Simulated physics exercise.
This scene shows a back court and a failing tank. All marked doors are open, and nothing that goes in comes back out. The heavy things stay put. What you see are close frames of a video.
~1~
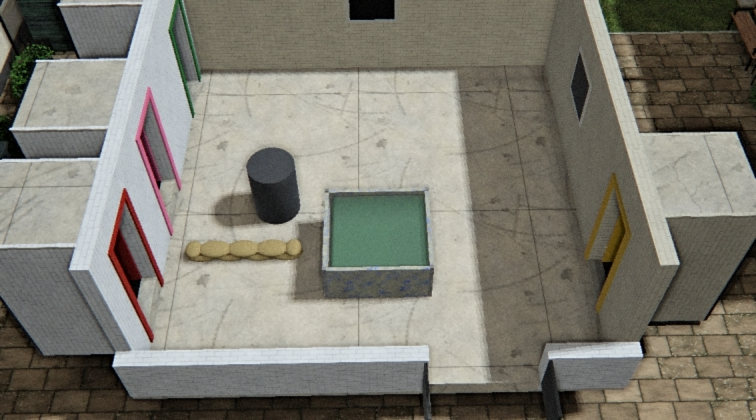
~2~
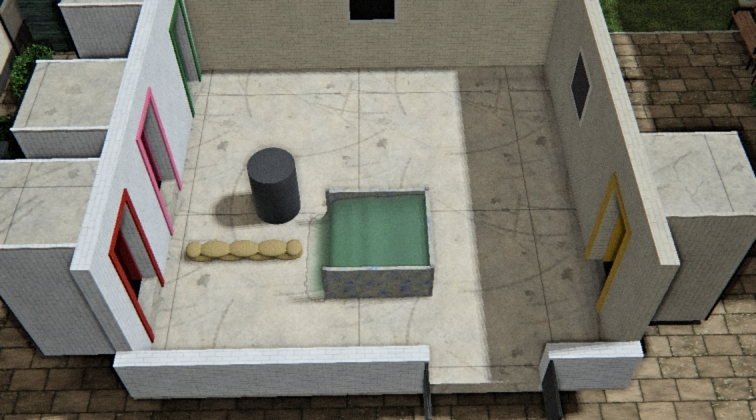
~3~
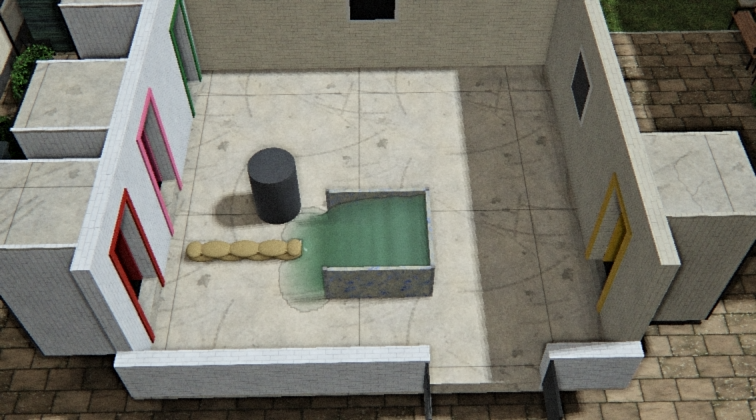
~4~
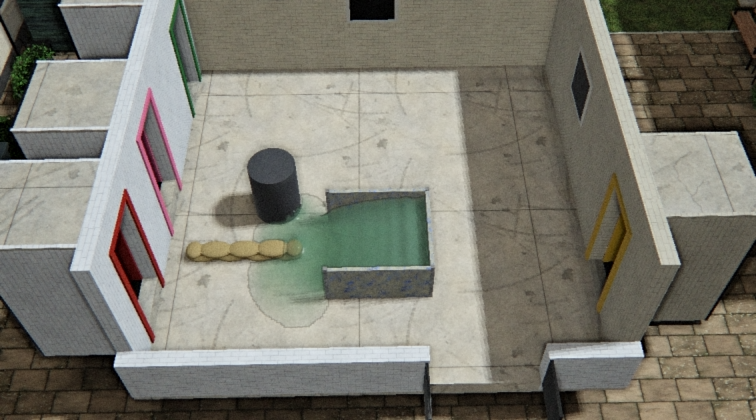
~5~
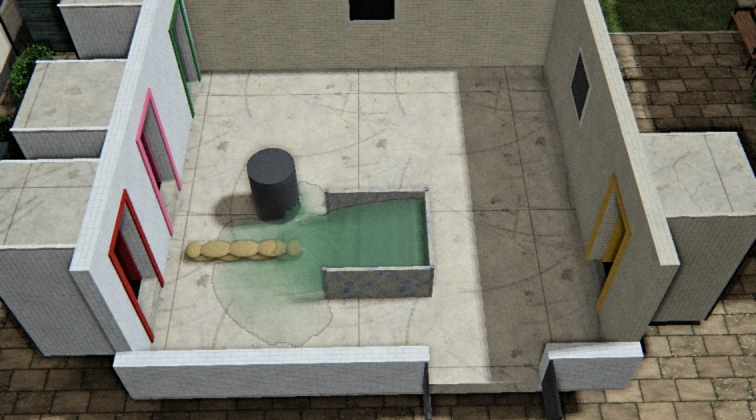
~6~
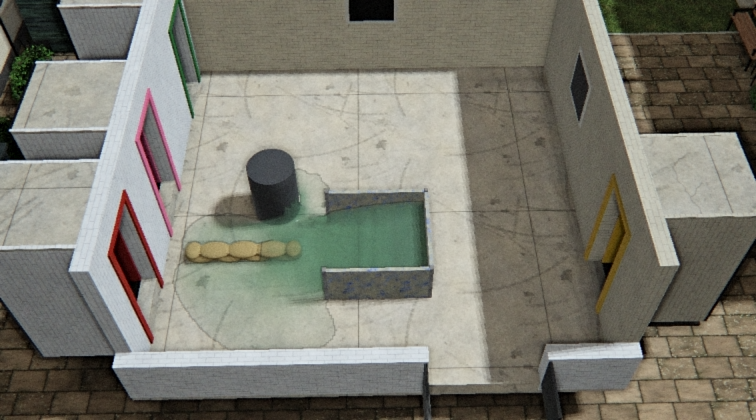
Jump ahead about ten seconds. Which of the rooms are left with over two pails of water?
In order: Pink door: At most two buckets; red door: At most two buckets; yellow door: Over two buckets; green door: At most two buckets.
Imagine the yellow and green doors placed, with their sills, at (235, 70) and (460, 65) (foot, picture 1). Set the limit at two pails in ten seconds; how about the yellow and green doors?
As it turns out, the yellow door runs past it while the green door keeps within it.
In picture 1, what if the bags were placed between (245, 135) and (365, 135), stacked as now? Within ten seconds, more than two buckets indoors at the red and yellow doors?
As I see it, the red door remains within the limit and the yellow door tops the limit.
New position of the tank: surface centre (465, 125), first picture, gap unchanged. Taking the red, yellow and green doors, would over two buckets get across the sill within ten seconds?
As I see it, the red door stays within the limit, the yellow door stays within the limit and the green door overshoots.
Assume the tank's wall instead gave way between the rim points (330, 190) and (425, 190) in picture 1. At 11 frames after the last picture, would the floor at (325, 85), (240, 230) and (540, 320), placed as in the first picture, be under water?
Going in your order, I'd say drenched, then still bare, then still bare.
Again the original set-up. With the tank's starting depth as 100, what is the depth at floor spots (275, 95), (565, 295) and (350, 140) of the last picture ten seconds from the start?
Going in order, roughly 4, 8 and 4 %.
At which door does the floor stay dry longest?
I'd go with the door marked yellow.
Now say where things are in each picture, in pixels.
In the first frame, the tank at (377, 231) is whole and still.
In the second frame, the front is at a hidden place, out from the gap at (330, 247).
In the third frame, the front is at (299, 214), out from the gap at (330, 250).
In the fourth frame, water pours out at (330, 251) and has run to (261, 301).
In the fifth frame, water pours out at (330, 251) and has run to (224, 235).
In the sixth frame, water pours out at (329, 252) and has run to (189, 234).
A moment on, water covers 20 % of the floor; the pink door wet at the sill, nothing in, the red door wet at the sill, nothing in, the yellow door not reached, the green door not reached.
Next, water covers 35 % of the floor; the pink door wet at the sill, nothing in, the red door wet at the sill, nothing in, the yellow door not reached, the green door not reached.
Then, water covers 45 % of the floor; the pink door wet at the sill, nothing in, the red door wet at the sill, nothing in, the yellow door not reached, the green door wet at the sill, nothing in.
Later, water covers 65 % of the floor; the pink door wet at the sill, nothing in, the red door wet at the sill, nothing in, the yellow door wet at the sill, nothing in, the green door under two buckets in.
In the end, water covers 95 % of the floor; the pink door wet at the sill, nothing in, the red door wet at the sill, nothing in, the yellow door over two buckets in, the green door under two buckets in.
